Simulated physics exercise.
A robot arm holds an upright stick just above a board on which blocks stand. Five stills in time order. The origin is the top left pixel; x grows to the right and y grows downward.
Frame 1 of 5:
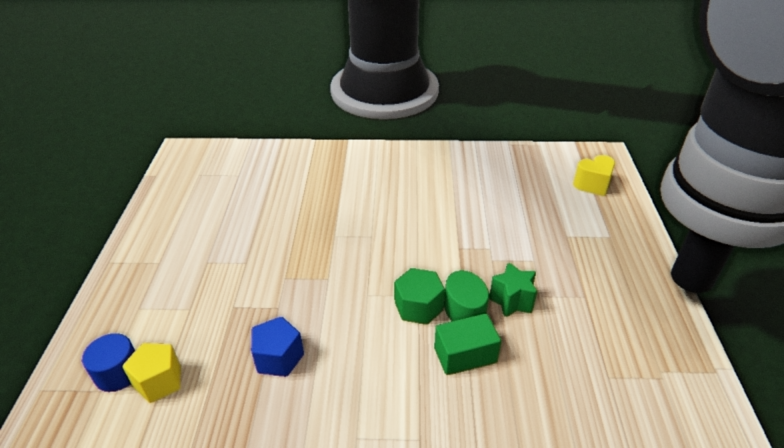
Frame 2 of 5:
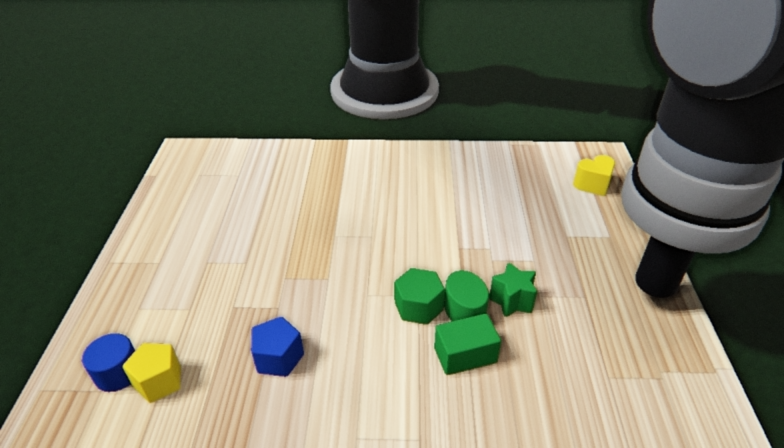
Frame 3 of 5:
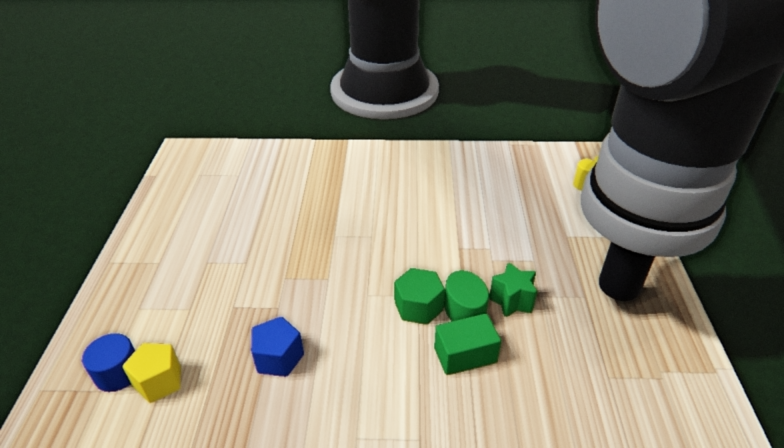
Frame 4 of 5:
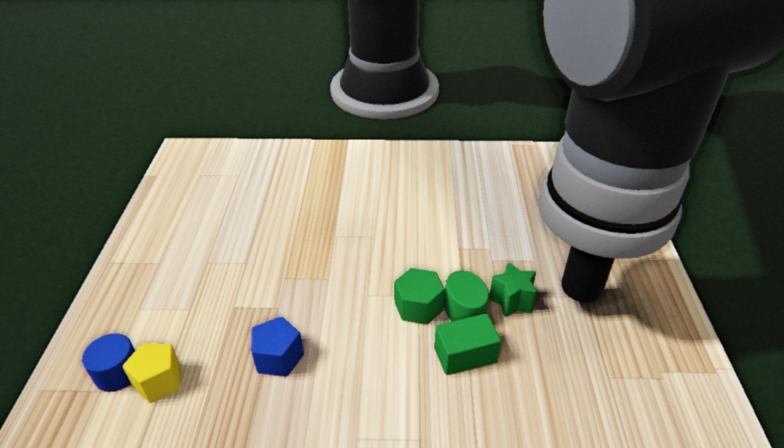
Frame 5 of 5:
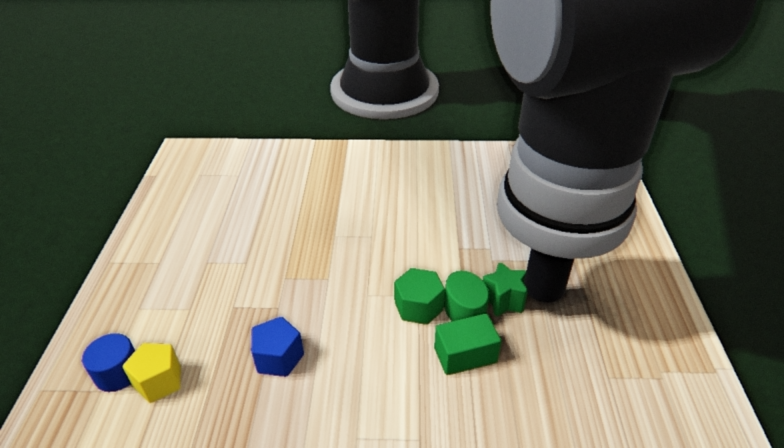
A black and grey robot arm reaches over a pale wooden board on a dark green surface, seen from above at a fixed angle. Four green blocks cluster right of centre, blue and yellow ones sit at lower left, and a yellow heart lies at upper right. The arm sweeps its black stick leftward, covering the heart from view, then nudges the green star slightly left.
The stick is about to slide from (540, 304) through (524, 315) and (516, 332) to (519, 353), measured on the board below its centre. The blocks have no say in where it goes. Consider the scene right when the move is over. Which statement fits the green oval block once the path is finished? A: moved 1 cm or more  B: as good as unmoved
I'll go with A - moved 1 cm or more.
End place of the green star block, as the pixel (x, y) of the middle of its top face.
Its top middle is near (487, 293).
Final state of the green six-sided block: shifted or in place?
By the last moment, the green six-sided block will have left its place.
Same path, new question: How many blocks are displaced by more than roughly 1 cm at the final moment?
Three or more move.
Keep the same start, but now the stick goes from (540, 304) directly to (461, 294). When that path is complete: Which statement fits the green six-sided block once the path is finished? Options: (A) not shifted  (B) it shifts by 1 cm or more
B - it shifts by 1 cm or more.
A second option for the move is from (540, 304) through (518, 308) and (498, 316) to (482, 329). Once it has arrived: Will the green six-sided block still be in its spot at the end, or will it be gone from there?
It's moved.
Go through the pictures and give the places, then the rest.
Stick tip at (691, 280); block tops, green six-sided block at (420, 284); green oval block at (467, 288); green rectangle at (468, 332); green star block at (517, 278), in the first frame.
Stick at (655, 285); blocks unchanged, in the second frame.
Stick at (619, 288); blocks unchanged, in the third frame.
Stick at (581, 289); blocks unchanged, in the fourth frame.
Stick at (544, 289); green six-sided block at (420, 284); green oval block at (467, 288); green rectangle at (468, 332); green star block at (507, 278), in the fifth frame.
The first path, step by step. Halfway along, stick at (521, 309); green six-sided block at (404, 285), turned 20° clockwise; green oval block at (448, 293); green star block at (486, 289), turned 20° clockwise.
At the end, stick at (523, 338); green six-sided block at (403, 285), turned 20° clockwise; green oval block at (447, 293), turned 15° clockwise; green rectangle in place; green star block at (487, 293), turned 30° clockwise.
